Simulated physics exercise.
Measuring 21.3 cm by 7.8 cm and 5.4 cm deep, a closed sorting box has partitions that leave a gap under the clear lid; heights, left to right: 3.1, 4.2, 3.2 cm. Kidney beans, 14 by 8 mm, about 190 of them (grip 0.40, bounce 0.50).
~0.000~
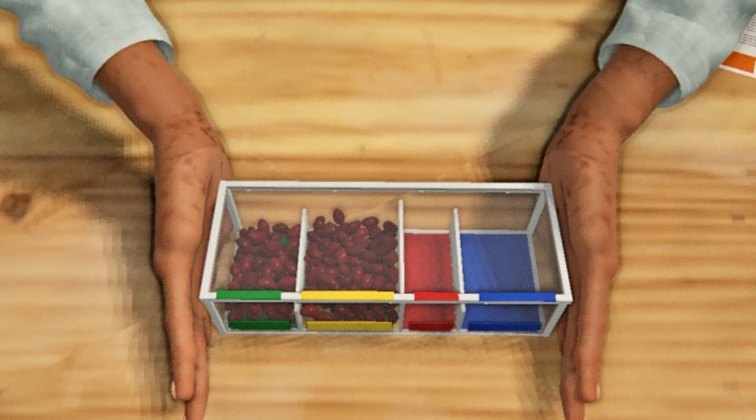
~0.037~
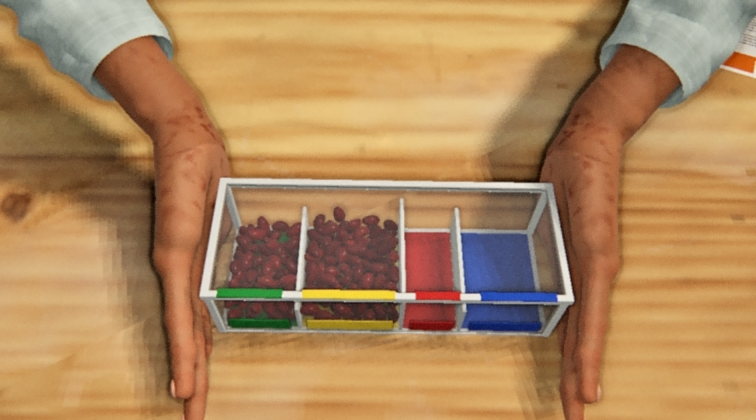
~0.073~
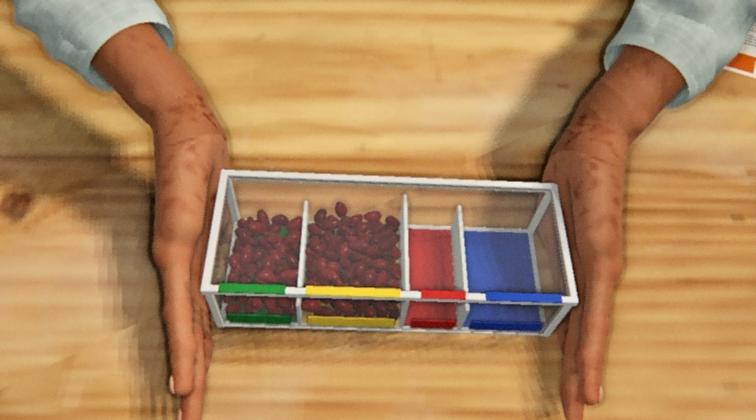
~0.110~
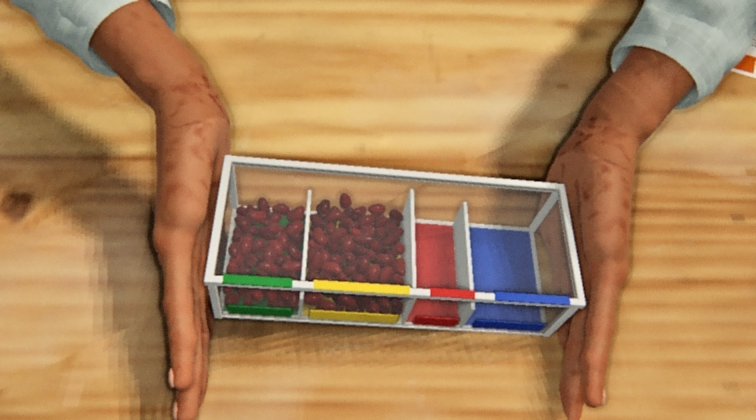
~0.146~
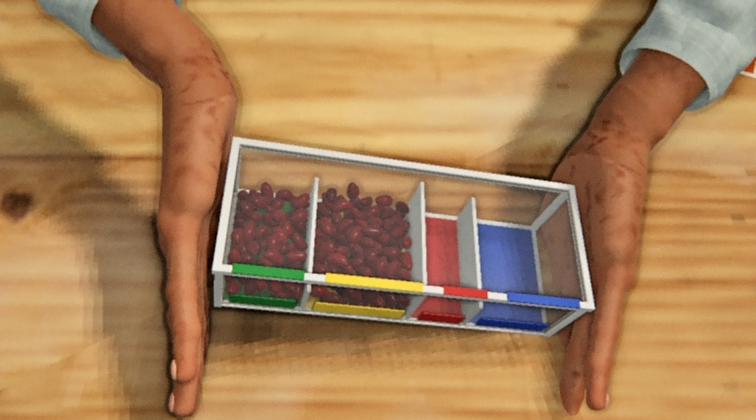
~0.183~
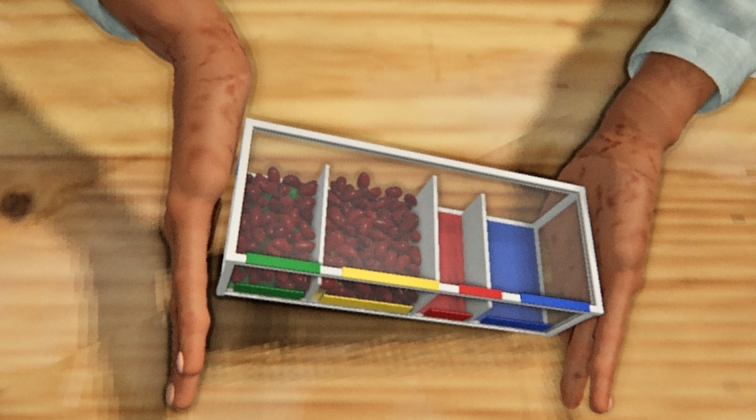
At first, a clear-lidded box sits level between two hands on a wooden table, with dark red beans filling its green and yellow sections while the red and blue ones are empty. Then the hands tilt it, the left end rising and the right end dipping, slowly before more quickly.
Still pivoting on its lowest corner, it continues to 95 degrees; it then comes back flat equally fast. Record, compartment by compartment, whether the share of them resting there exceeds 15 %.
At the end, red compartment: It'll probably finish at or short of fifteen percent of the pieces. Blue compartment: It'll probably finish at or short of fifteen percent of the pieces. Green compartment: It'll probably finish at or short of fifteen percent of the pieces. Yellow compartment: It'll probably finish past fifteen percent of the pieces.
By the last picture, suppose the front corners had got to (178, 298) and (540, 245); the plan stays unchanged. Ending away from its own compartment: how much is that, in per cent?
It would come to roughly 45 percent.
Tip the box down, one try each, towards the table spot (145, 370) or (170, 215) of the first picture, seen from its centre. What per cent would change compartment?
First try: About 30 percent; second try: About 35 percent.
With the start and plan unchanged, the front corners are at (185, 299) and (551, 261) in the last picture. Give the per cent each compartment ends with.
Final per cent - red: 0; blue: 0; green: 75; yellow: 25.
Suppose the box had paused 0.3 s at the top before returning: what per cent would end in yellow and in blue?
Yellow keeps 85% and blue keeps 5%.
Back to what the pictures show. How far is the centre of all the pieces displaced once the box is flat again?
I'd put it at close to 3.0 cm.
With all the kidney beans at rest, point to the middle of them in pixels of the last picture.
I'd put it at about (361, 281).
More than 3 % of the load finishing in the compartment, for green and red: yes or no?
As for green, correct, and as for red, not so.
Then, at 0.76 s, tilt 95 degrees; blue 5 %, green 25 %, yellow 75 %.
Then, at 1.15 s, tilt 40 degrees; blue 5 %, green 5 %, yellow 90 %.
After 1.62 s, tilt 0 degrees; blue 5 %, green 5 %, yellow 90 %.
In the end, at 1.9 s, red 0 %, blue 5 %, green 5 %, yellow 90 %.
